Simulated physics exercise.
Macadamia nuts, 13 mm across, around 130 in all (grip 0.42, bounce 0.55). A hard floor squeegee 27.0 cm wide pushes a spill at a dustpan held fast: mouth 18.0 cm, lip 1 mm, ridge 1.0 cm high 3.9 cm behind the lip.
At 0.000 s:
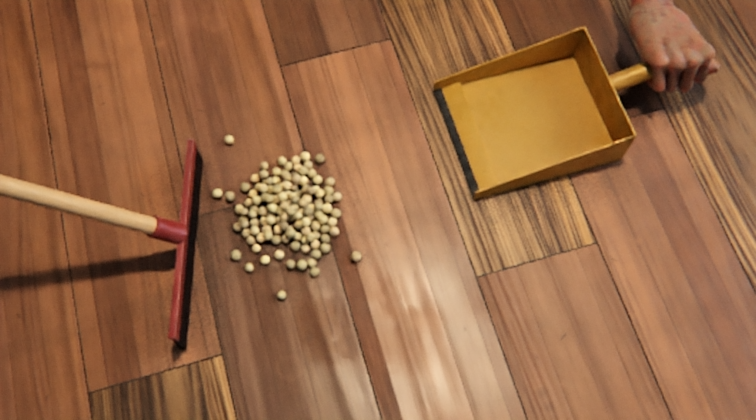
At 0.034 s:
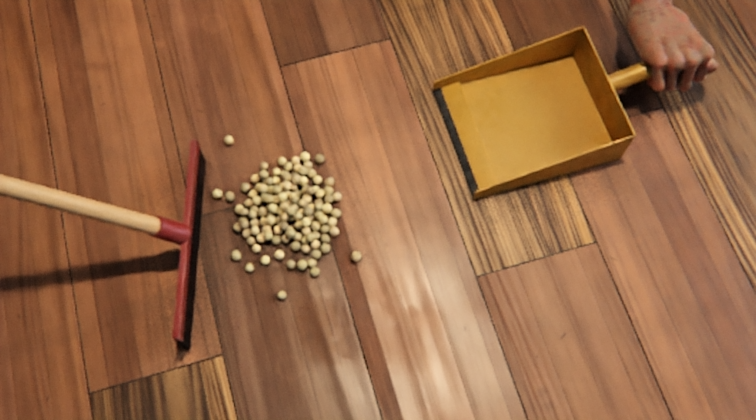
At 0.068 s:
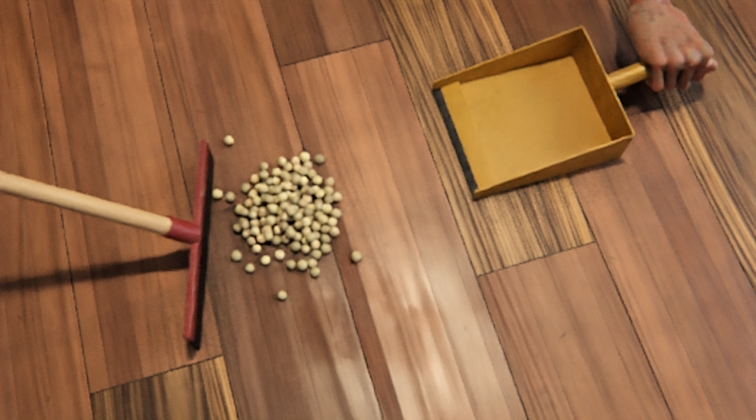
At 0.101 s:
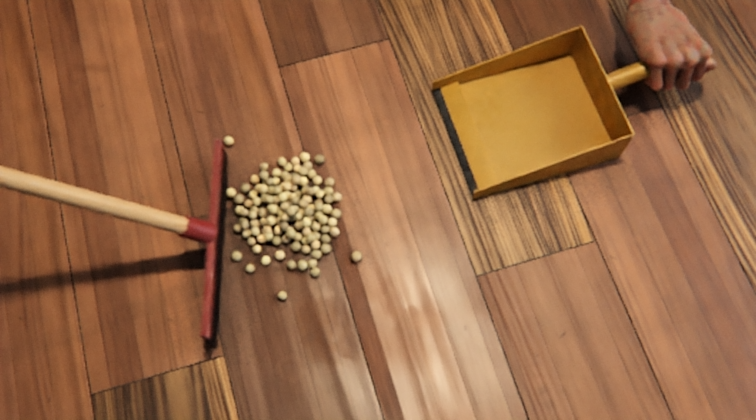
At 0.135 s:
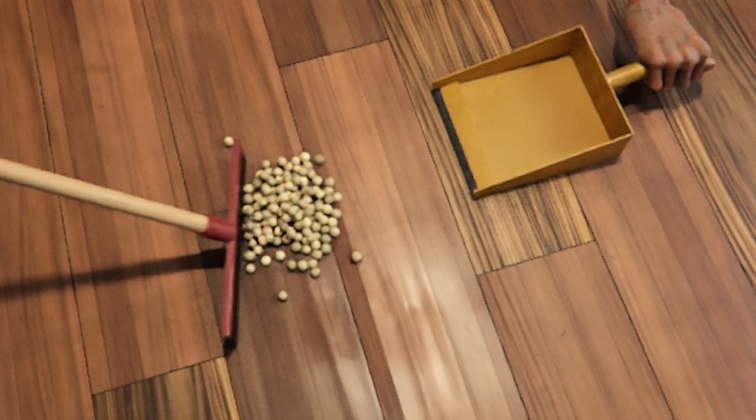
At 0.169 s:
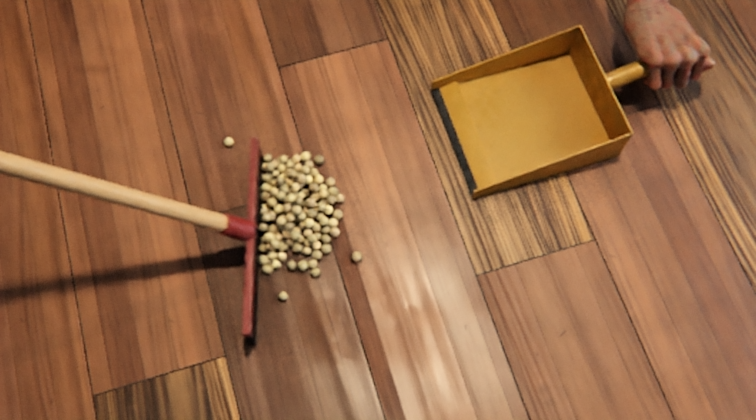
A red squeegee slides right across the wooden floor and pushes into a pile of nuts.
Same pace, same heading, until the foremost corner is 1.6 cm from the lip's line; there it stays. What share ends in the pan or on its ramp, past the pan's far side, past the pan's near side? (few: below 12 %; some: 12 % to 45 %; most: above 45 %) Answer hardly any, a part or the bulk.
Pan: A part, far side: Hardly any, near side: The bulk.
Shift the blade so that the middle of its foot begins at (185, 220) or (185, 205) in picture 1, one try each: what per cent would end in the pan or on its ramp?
Some 20 and 20 per cent.
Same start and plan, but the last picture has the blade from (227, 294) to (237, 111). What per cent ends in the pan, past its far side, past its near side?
Pan 5, far 10, near 30.
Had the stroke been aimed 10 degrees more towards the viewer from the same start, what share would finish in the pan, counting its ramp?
Then about 10 per cent.
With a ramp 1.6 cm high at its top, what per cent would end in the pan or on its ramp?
It would be near 15 per cent.
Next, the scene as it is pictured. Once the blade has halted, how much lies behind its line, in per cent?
Roughly 10 per cent.
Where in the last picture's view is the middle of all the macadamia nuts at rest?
Around (498, 197).
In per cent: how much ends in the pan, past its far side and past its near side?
Pan 20; far side 10; near side 55.
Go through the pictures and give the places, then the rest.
In the first picture, blade from (174, 337) to (192, 146), moved 0.0 cm, 0 of the pieces shifted so far; middle of the pieces at (288, 204); pan at (538, 121).
In the second picture, blade from (178, 337) to (195, 146), moved 0.4 cm, 0 of the pieces shifted so far; middle of the pieces at (288, 205).
In the third picture, blade from (189, 337) to (205, 146), moved 1.7 cm, 0 of the pieces shifted so far; middle of the pieces at (288, 205).
In the fourth picture, blade from (206, 336) to (219, 145), moved 3.7 cm, 2 of the pieces shifted so far; middle of the pieces at (288, 205).
In the fifth picture, blade from (227, 335) to (237, 144), moved 6.1 cm, 25 of the pieces shifted so far; middle of the pieces at (294, 209).
In the sixth picture, blade from (247, 333) to (255, 143), moved 8.6 cm, 93 of the pieces shifted so far; middle of the pieces at (297, 208); pan at (535, 119). Its pace works out near 0.72 m/s, heading 12 degrees towards the viewer's side.
Then, at 0.35 s, middle of the blade 18 cm from the lip; 0 % over the lip, far side 5 %, near side 35 %.
After 0.47 s, middle of the blade 9 cm from the lip; 0 % over the lip, far side 5 %, near side 45 %.
After 0.72 s, middle of the blade 5 cm from the lip; 25 % over the lip, far side 5 %, near side 55 %.
By 1.5 s all is still; pan 20 %, far side 10 %, near side 55 %, in front of the lip or behind the blade 20 %.
